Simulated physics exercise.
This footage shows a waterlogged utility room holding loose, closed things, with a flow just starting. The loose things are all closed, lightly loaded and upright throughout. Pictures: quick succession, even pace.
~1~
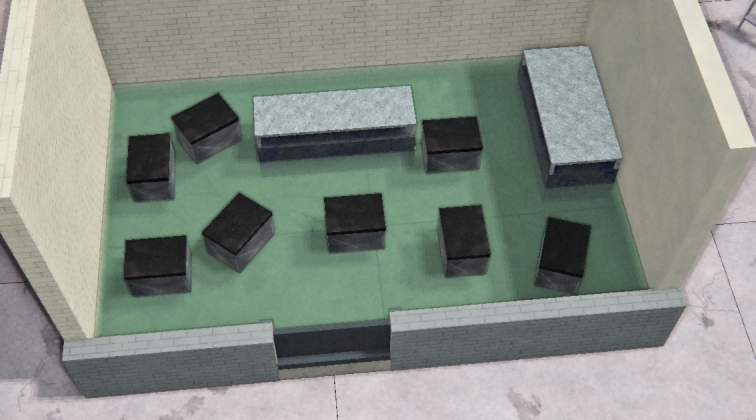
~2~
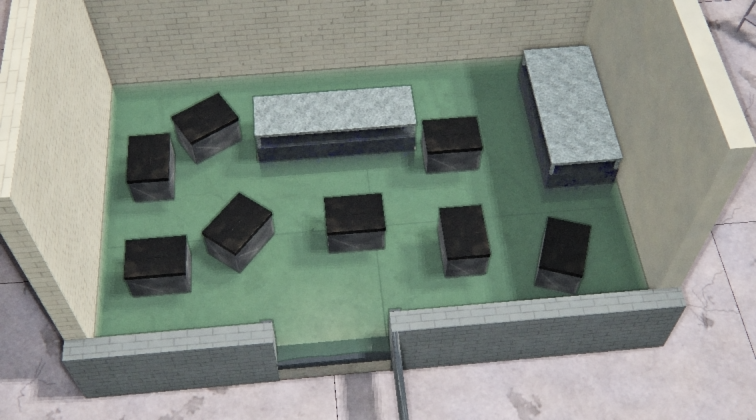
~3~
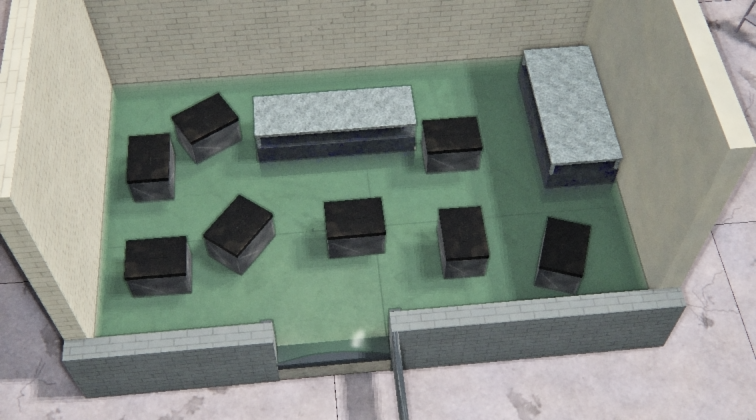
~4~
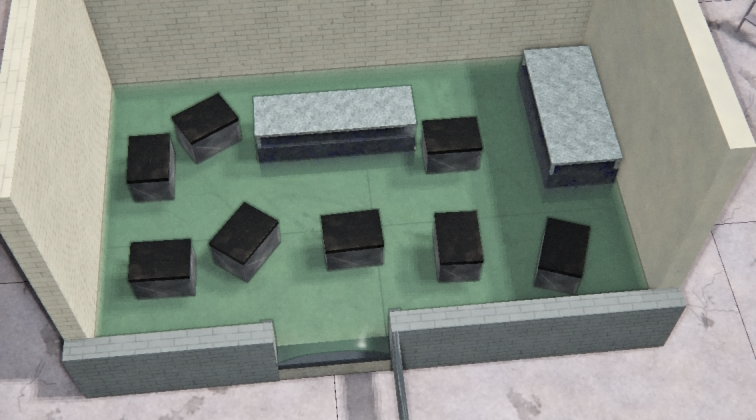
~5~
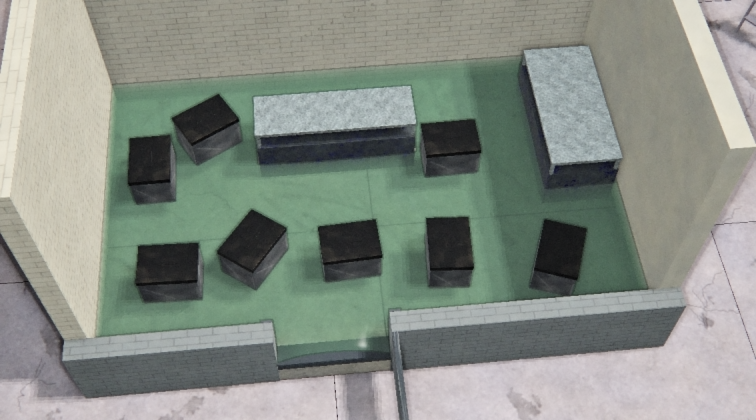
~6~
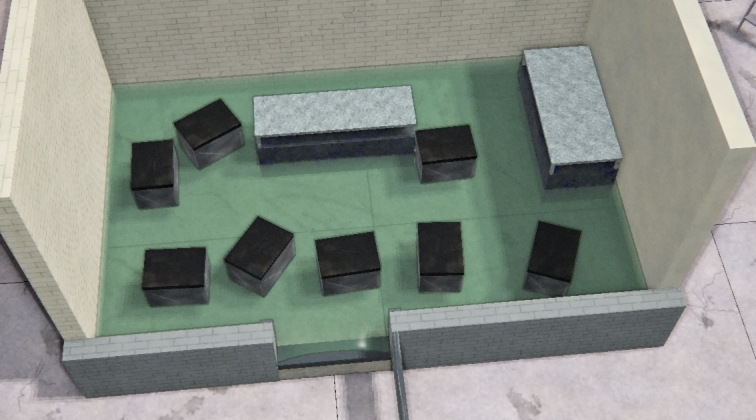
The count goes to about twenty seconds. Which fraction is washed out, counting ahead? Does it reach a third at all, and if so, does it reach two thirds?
The share will most likely be no less than two thirds.
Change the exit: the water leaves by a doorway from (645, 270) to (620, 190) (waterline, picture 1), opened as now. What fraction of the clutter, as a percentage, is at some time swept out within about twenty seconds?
It comes to about 50 per cent.
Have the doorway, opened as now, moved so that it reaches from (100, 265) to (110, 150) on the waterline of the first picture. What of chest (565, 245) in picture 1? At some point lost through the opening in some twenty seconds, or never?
Remains.
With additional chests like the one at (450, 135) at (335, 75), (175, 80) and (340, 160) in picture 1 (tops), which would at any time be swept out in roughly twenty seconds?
Here's how it goes, in order: Does not get out, then does not get out, then gets out.
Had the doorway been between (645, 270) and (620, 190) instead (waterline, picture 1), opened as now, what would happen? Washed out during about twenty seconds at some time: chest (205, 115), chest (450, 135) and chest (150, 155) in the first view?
Retained, lost, retained.
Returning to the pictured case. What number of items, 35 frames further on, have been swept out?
By then the total stands at 6.
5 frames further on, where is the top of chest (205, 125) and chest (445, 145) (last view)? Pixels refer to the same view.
First object near (206, 156); second object near (411, 173).
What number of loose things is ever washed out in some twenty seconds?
8 in all.
A moment on, 1 of 8 are out; 7 afloat.
Next, 4 of 8 are out; 4 afloat.
Later, 6 of 8 are out; 2 afloat.
In the end, 8 of 8 are out; 0 afloat.
